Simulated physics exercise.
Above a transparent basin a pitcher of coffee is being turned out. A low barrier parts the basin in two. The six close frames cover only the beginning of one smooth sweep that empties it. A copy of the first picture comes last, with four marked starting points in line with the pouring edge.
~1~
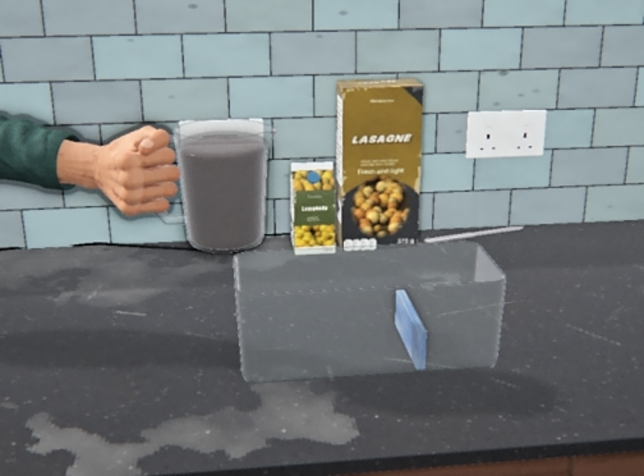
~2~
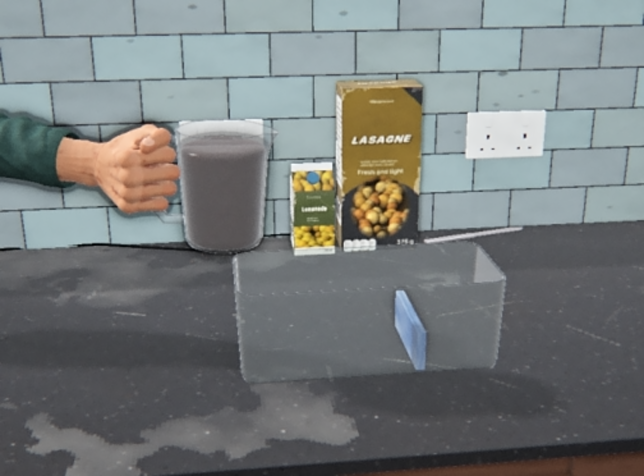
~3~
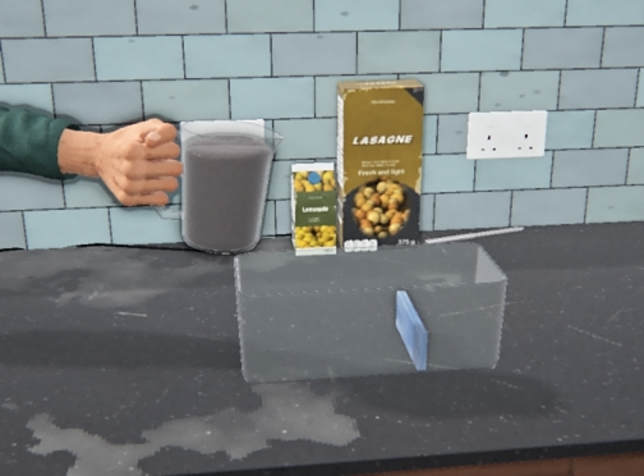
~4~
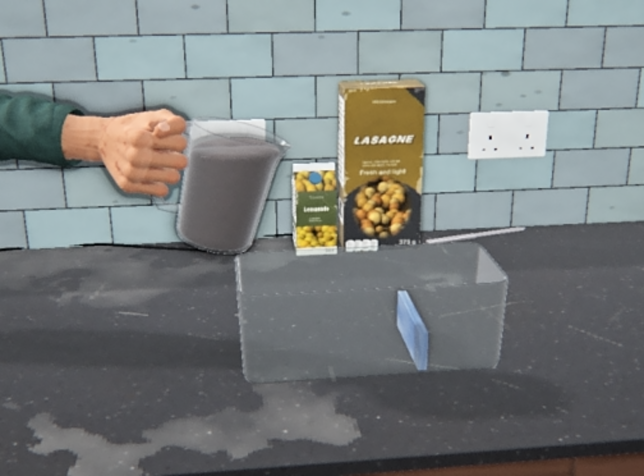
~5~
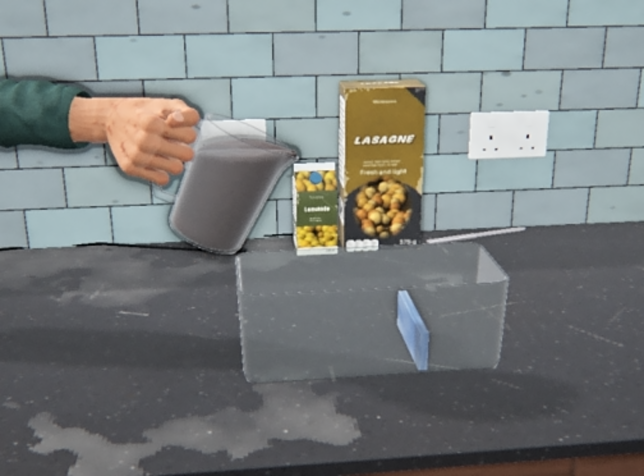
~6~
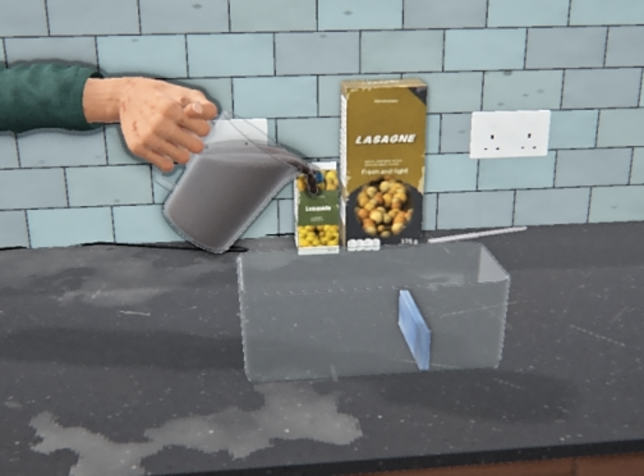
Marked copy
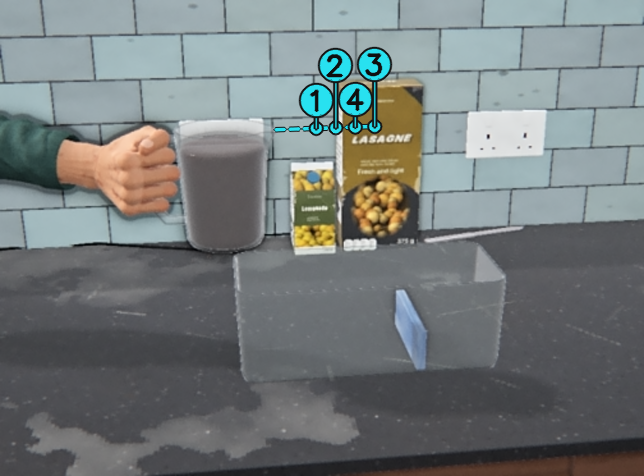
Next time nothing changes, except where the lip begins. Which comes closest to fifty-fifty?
Spot 4 does it best.
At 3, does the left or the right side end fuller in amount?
The right side.
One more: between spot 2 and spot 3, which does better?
3 it is.
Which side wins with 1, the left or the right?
The left side.
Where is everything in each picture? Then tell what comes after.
Upright, lip at (276, 129); basin from (242, 380) to (496, 363); top of the wall at (411, 310); nothing has left yet, in the first picture.
Upright, lip at (277, 131); nothing has left yet, in the second picture.
Tipped about 7°, lip at (283, 136); nothing has left yet, in the third picture.
Tipped about 15°, lip at (290, 145); nothing has left yet, in the fourth picture.
Tipped about 25°, lip at (297, 157); nothing has left yet, in the fifth picture.
Tipped about 38°, lip at (303, 172); coffee is over the lip, down to (314, 189), in the sixth picture.
In cyan, 1 at (316, 128); 2 at (335, 127); 3 at (374, 126); 4 at (355, 127).
For spot 1, about 94 % ends left of the wall and 4 % right of it.
For spot 2, about 82 % ends left of the wall and 17 % right of it.
For spot 3, about 31 % ends left of the wall and 68 % right of it.
For spot 4, about 50 % ends left of the wall and 49 % right of it.
